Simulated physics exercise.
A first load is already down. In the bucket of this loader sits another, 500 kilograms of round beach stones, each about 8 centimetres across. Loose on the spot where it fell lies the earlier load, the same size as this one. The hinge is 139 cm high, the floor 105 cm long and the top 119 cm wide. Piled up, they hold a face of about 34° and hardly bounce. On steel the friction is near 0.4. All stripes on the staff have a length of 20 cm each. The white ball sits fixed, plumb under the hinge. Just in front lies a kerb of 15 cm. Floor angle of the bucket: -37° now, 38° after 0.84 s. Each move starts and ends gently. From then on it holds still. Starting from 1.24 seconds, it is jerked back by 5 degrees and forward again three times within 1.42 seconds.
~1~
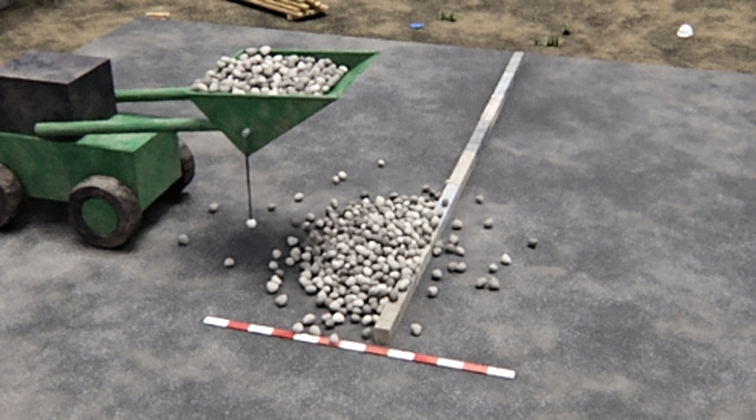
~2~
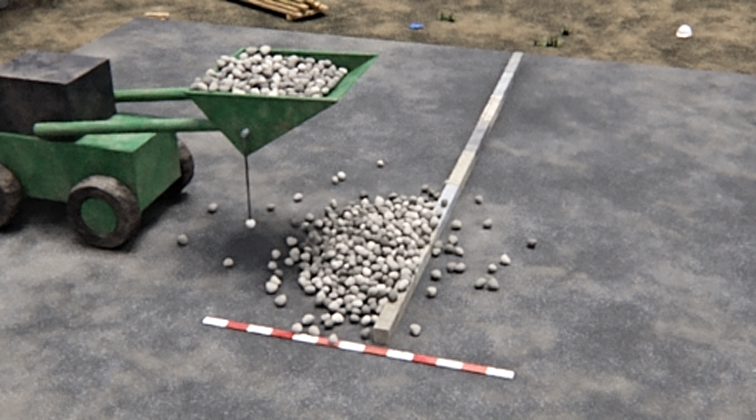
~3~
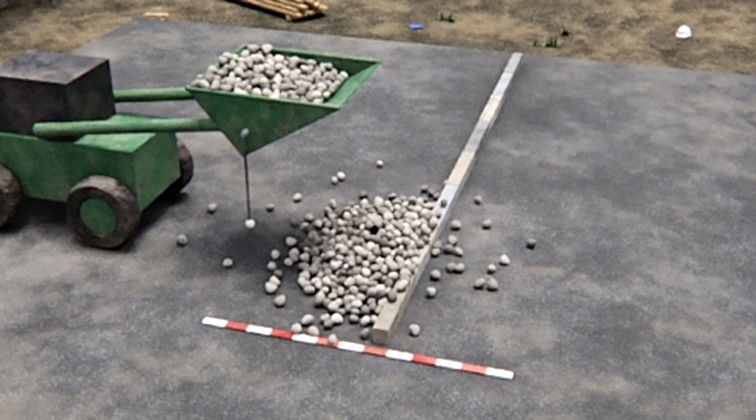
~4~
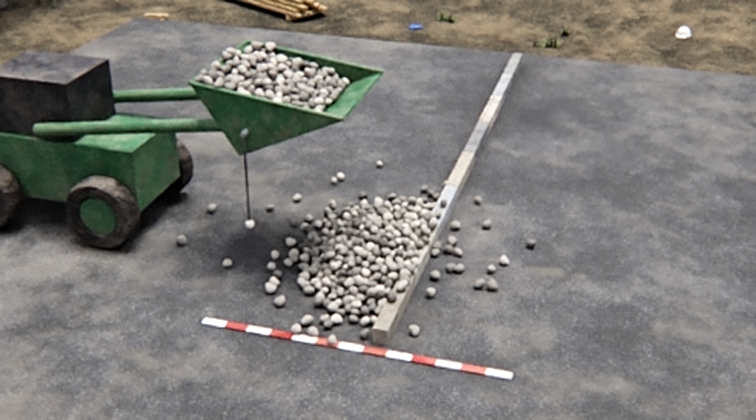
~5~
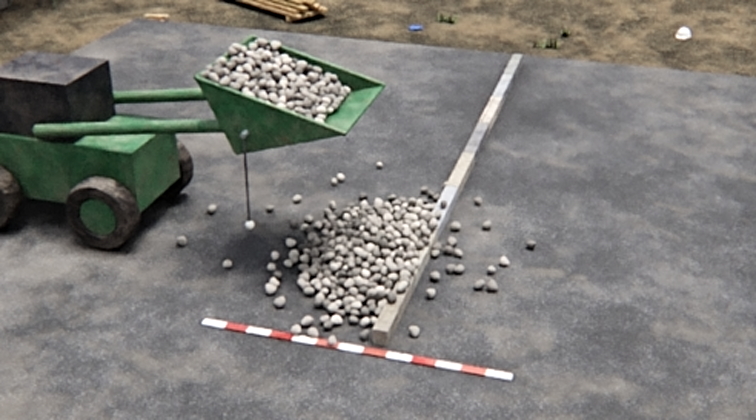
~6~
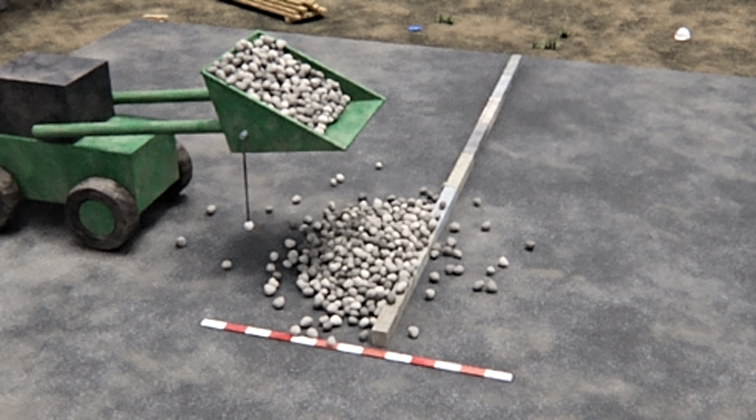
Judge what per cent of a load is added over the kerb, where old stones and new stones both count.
The amount added is about 37 per cent of a load.
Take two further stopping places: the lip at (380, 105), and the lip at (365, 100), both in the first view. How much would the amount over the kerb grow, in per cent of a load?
Near 75 in a hundred first, near 60 in a hundred second.
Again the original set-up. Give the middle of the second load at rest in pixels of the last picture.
Their centre ends up near (395, 246).
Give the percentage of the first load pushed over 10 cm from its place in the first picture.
Close to 20 in a hundred of them.
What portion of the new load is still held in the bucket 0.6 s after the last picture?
Close to 80 per cent of the load.
Then, 0.3 s after the last picture the floor is at 26°; in per cent of one load, 100 in the bucket, 97 on this side of the kerb, 3 over the kerb; the foremost stones are at (487, 262).
Then, 0.6 s after the last picture the floor is at 38°; in per cent of one load, 78 in the bucket, 119 on this side of the kerb, 3 over the kerb; the foremost stones are at (487, 262).
Then, 2.8 s after the last picture the floor is at 38°; in per cent of one load, 0 in the bucket, 160 on this side of the kerb, 40 over the kerb; the foremost stones are at (605, 281).
Then, 5.5 s after the last picture the floor is at 38°; in per cent of one load, 0 in the bucket, 160 on this side of the kerb, 40 over the kerb; the foremost stones are at (605, 281). Net gain over the kerb, 37.
